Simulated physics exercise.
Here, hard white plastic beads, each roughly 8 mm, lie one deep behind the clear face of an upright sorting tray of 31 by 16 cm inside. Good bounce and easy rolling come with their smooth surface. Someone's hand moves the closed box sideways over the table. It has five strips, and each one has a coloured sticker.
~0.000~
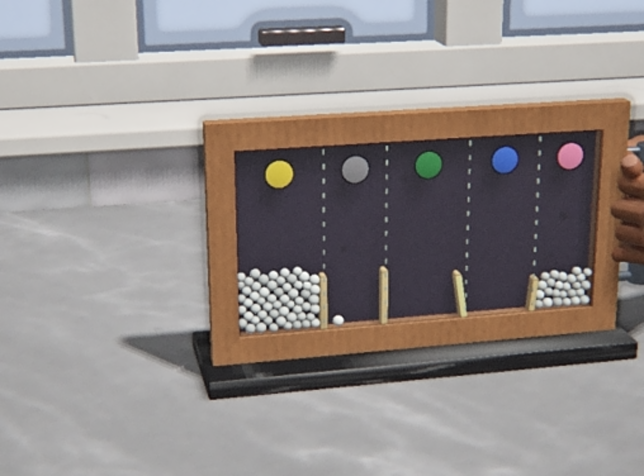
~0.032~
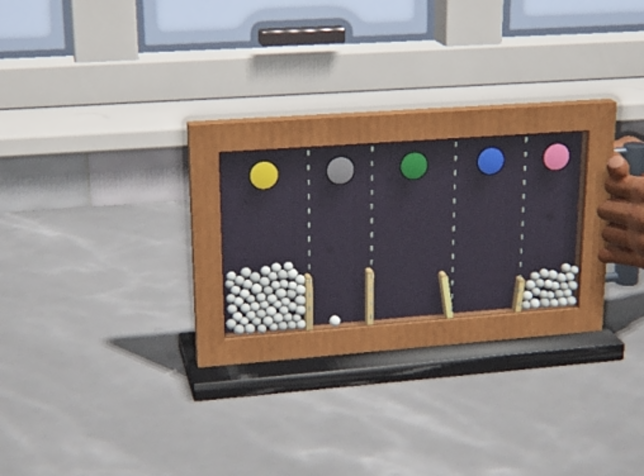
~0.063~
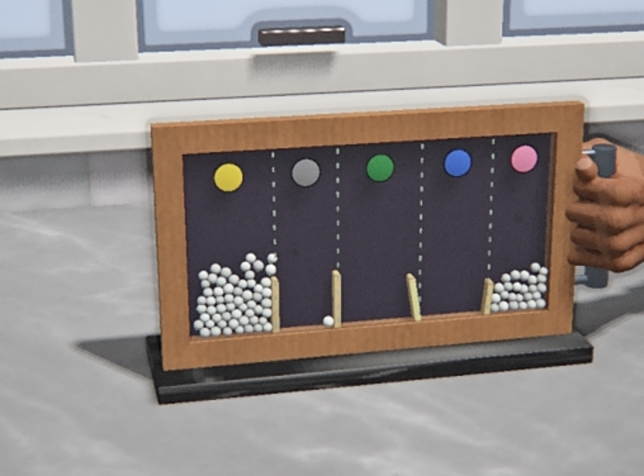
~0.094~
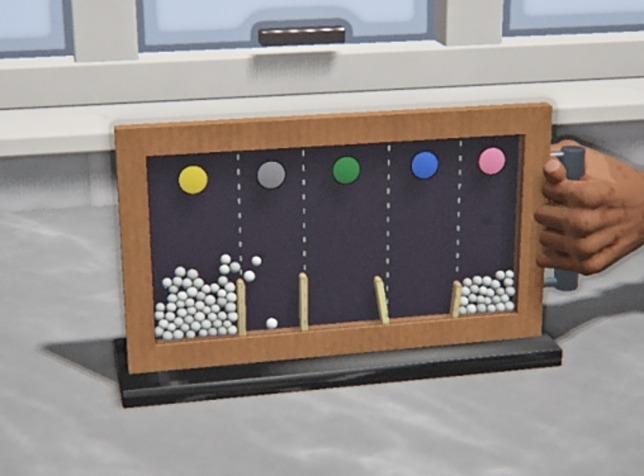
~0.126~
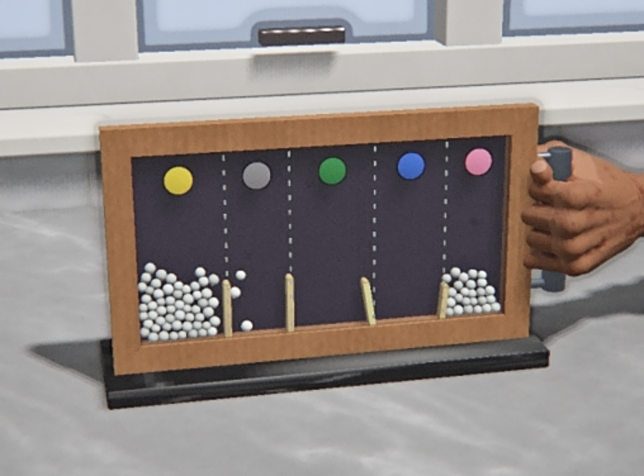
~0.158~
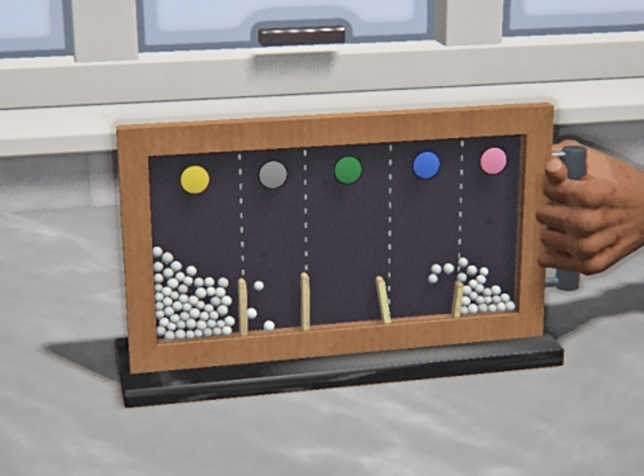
A hand slid an upright wooden tray of white beads left across the table, then slightly back right, as a few beads hopped from the yellow strip into the grey and others from pink into blue.
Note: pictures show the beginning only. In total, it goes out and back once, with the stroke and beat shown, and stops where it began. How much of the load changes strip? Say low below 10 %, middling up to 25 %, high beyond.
Strip changes: Moderate.
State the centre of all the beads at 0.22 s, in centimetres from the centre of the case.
Left: About 5 cm; below: About 5 cm.
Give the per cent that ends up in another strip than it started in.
Close to 15 in a hundred.
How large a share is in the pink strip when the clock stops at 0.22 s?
About 25 % of the load.
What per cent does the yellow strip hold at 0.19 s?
It comes to roughly 65 %.
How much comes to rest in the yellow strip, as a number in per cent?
I'd put it at about 60 per cent.
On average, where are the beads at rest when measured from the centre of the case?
Offset approx. 4 cm left, 6 cm below.
After 0.19 s, it is 4 cm to the left; pink 25 %, blue 5 %, yellow 65 %, grey 5 %; 10 % have changed strip.
After 0.22 s, it is 1 cm to the left; pink 25 %, blue 5 %, yellow 65 %, grey 5 %; 10 % have changed strip.
After 0.25 s, it is at its start; pink 25 %, blue 5 %, yellow 65 %, grey 5 %; 10 % have changed strip.
All still by 1.5 s, it is at its start; pink 25 %, blue 5 %, green 0 %, yellow 60 %, grey 10 %; 15 % have changed strip.
